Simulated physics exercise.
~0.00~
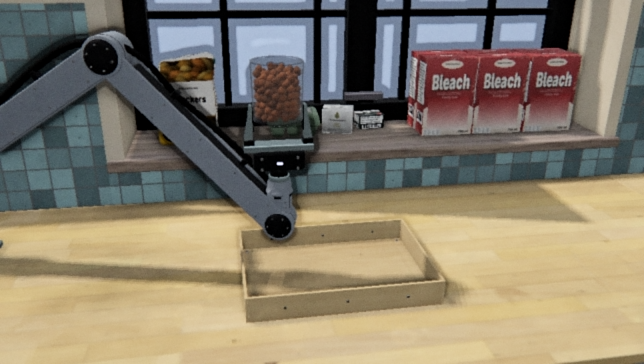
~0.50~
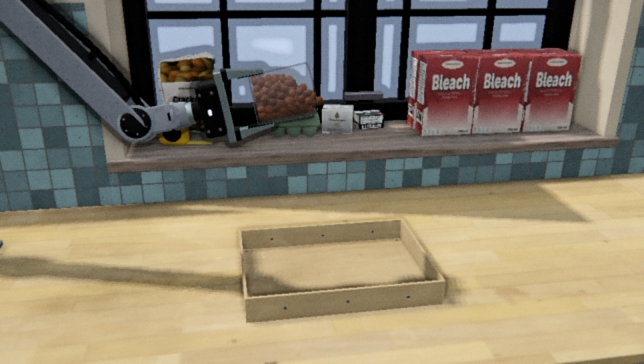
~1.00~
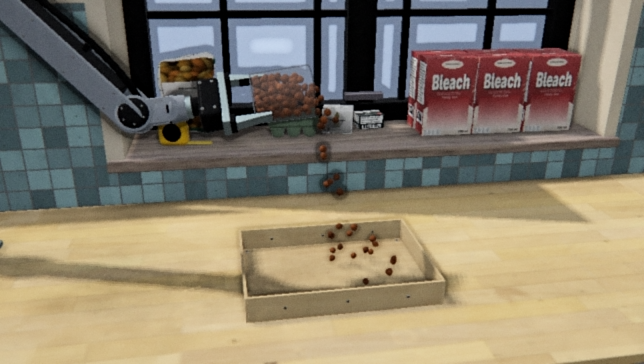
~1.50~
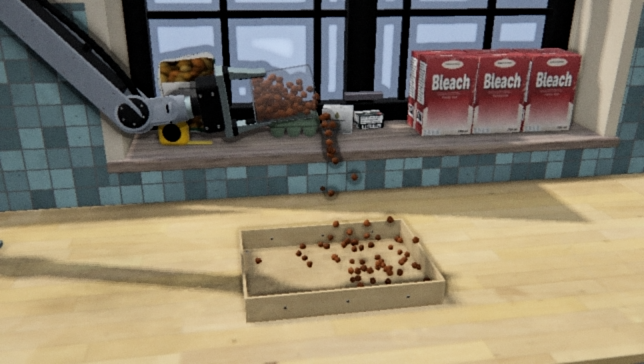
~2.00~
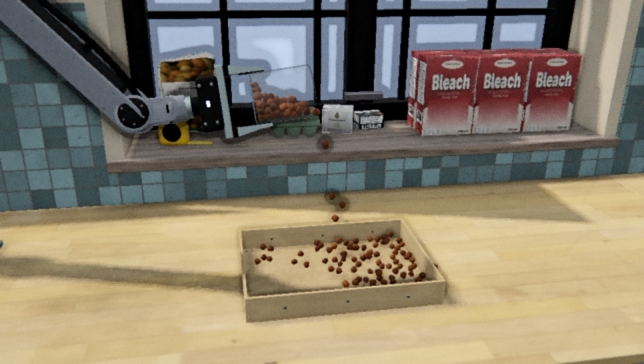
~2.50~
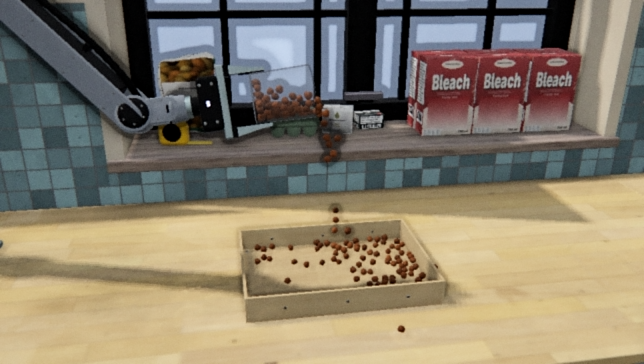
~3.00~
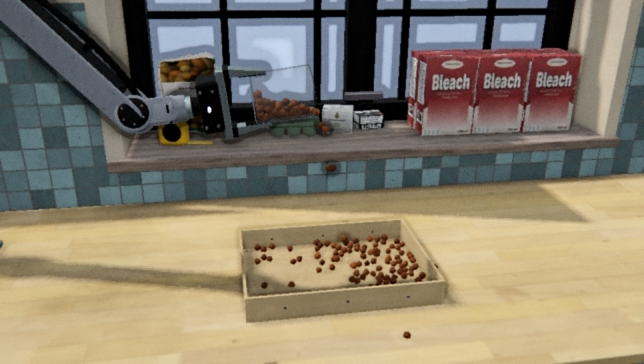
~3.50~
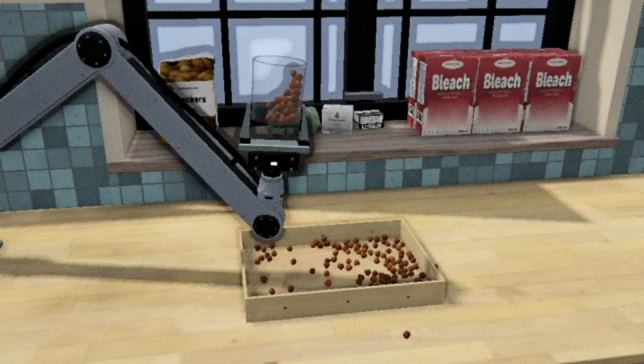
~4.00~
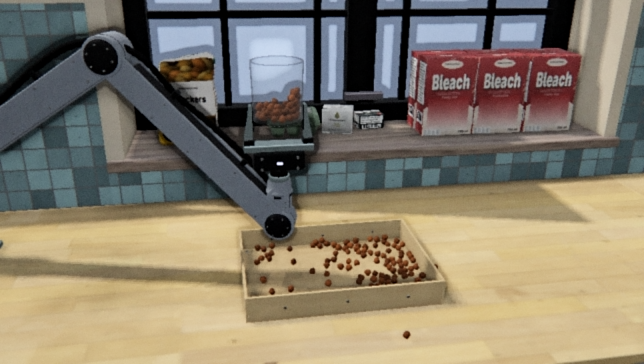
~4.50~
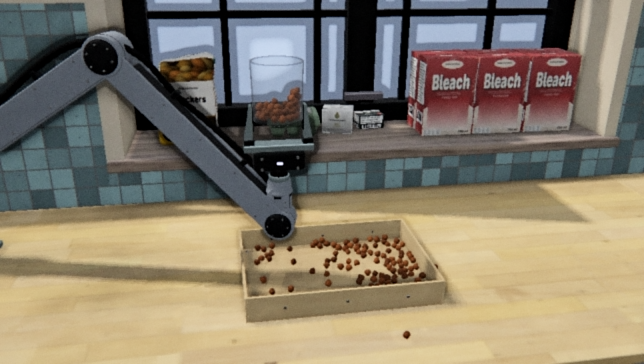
On a wooden counter, a robot arm tips a beaker, spilling most hazelnuts into a tray.
